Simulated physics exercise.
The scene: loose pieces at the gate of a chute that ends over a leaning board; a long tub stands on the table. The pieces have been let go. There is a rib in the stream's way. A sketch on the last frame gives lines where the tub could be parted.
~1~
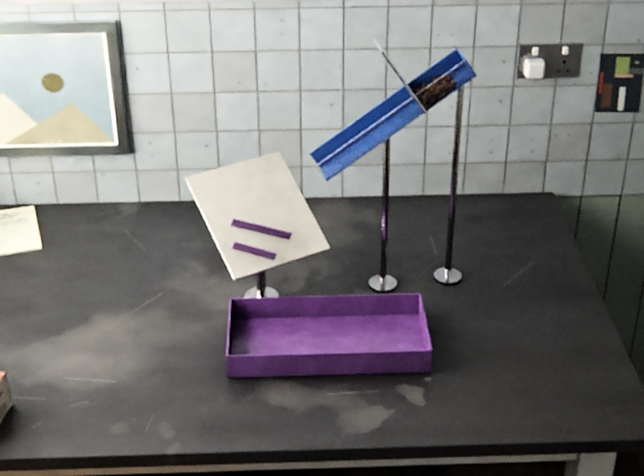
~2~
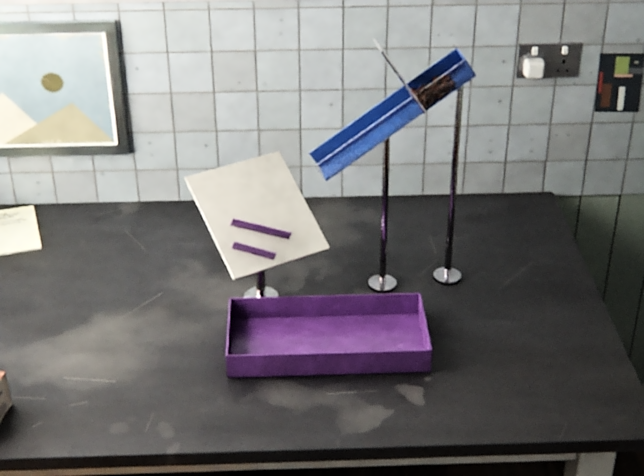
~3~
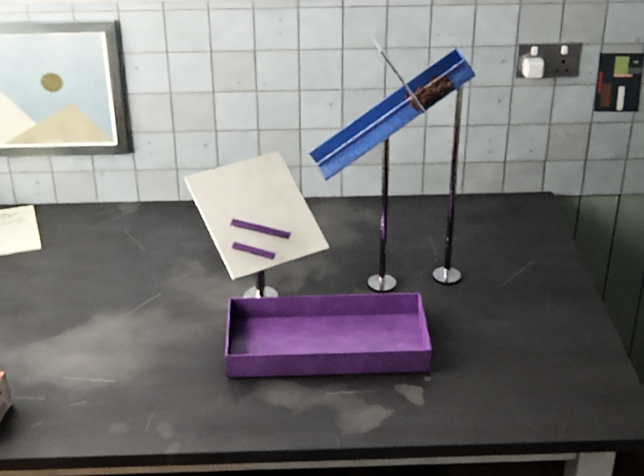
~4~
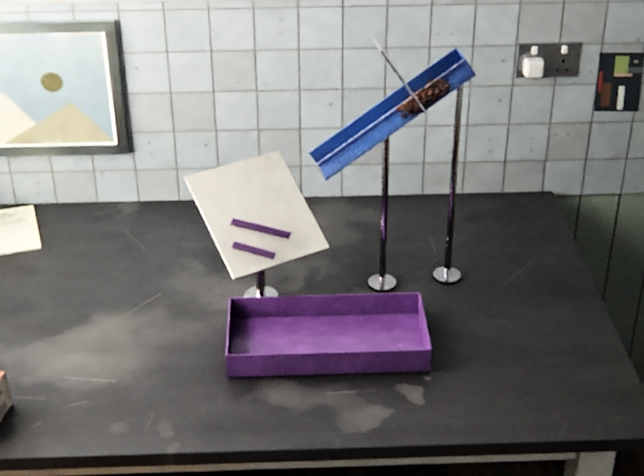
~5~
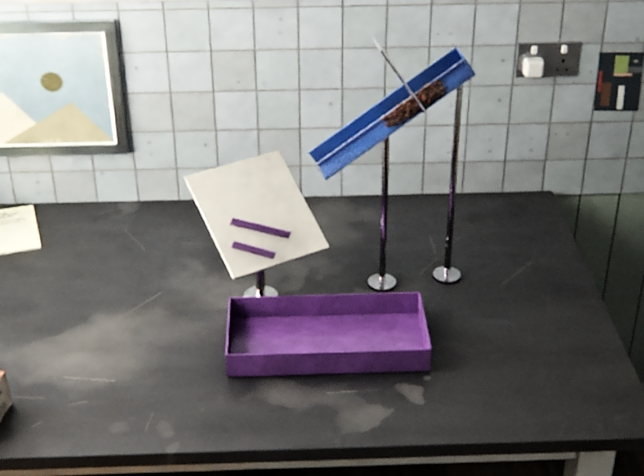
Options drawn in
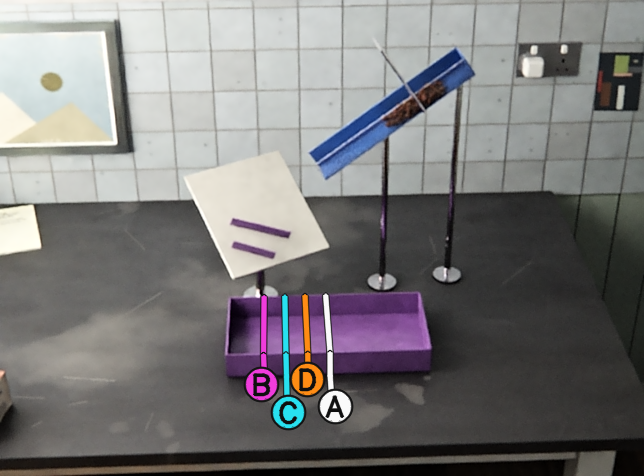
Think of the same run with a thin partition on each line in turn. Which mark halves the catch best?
Line A does it best.
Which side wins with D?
Right.
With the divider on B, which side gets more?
Right.
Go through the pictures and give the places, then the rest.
The first picture shows load behind the gate at (434, 92), flat chocolate drops; lip of the chute at (324, 175), sloping gently.
The second picture shows middle of the board at (258, 212), tilted fairly steeply; middle of its low edge at (283, 263); of its high edge at (233, 164).
The third picture shows front corners of the tub at (226, 356) and (431, 350), empty; front of the load at (413, 105).
The fourth picture shows middle of the load at (425, 98); its front at (403, 115), about a quarter of the way to the lip; rib from (234, 242) to (276, 254); rib from (232, 219) to (291, 233).
The fifth picture shows middle of the load at (419, 102); its front at (388, 125), about a third of the way to the lip.
On the marked copy, line A crosses the front rim at (330, 352); line B crosses the front rim at (263, 354); line C crosses the front rim at (285, 353); line D crosses the front rim at (307, 353).
With A, of what is caught, about two thirds on the left of the divider, about a third on the right.
With B, of what is caught, none on the left of the divider, all on the right.
With C, of what is caught, a stray few on the left of the divider, nearly all on the right.
With D, of what is caught, a stray few on the left of the divider, nearly all on the right.
